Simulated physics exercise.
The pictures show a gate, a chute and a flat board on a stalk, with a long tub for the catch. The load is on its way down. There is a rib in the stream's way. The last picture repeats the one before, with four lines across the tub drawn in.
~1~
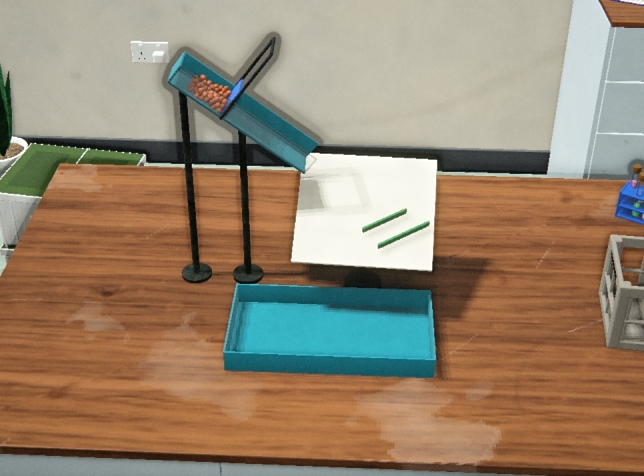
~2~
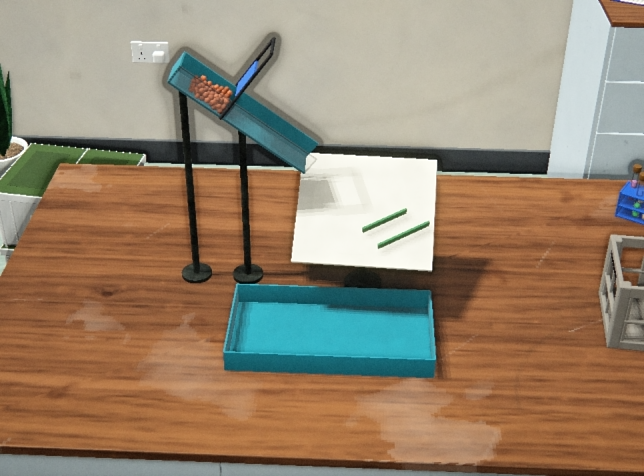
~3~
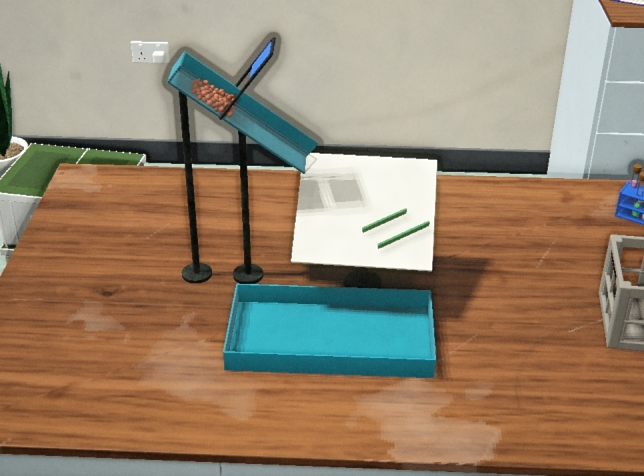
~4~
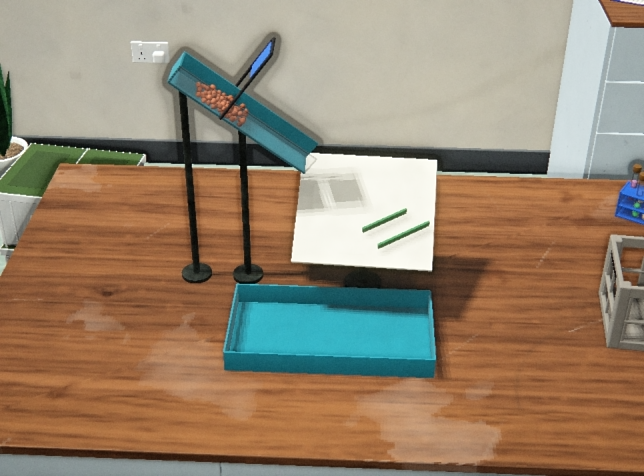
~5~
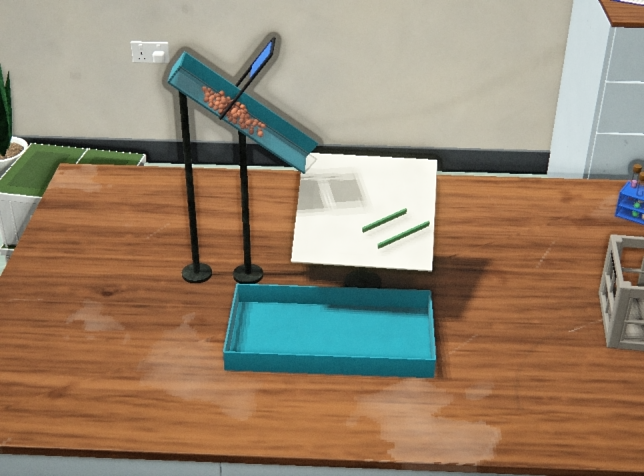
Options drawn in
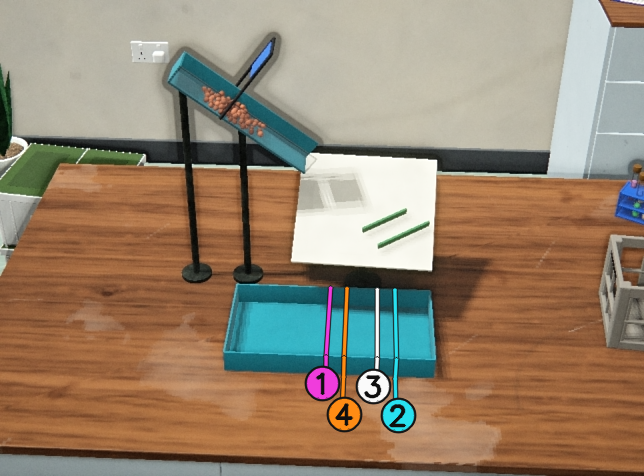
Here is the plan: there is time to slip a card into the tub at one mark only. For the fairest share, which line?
It is 4.
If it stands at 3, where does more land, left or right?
More lands on the left.
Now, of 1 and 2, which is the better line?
1 it is.
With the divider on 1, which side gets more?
Right.
On the marked copy, line 1 crosses the front rim at (326, 355); line 2 crosses the front rim at (396, 358); line 3 crosses the front rim at (377, 357); line 4 crosses the front rim at (344, 356).
With 1, of what is caught, a small part on the left of the divider, most on the right.
With 2, of what is caught, all on the left of the divider, none on the right.
With 3, of what is caught, nearly all on the left of the divider, a stray few on the right.
With 4, of what is caught, about half on the left of the divider, about half on the right.
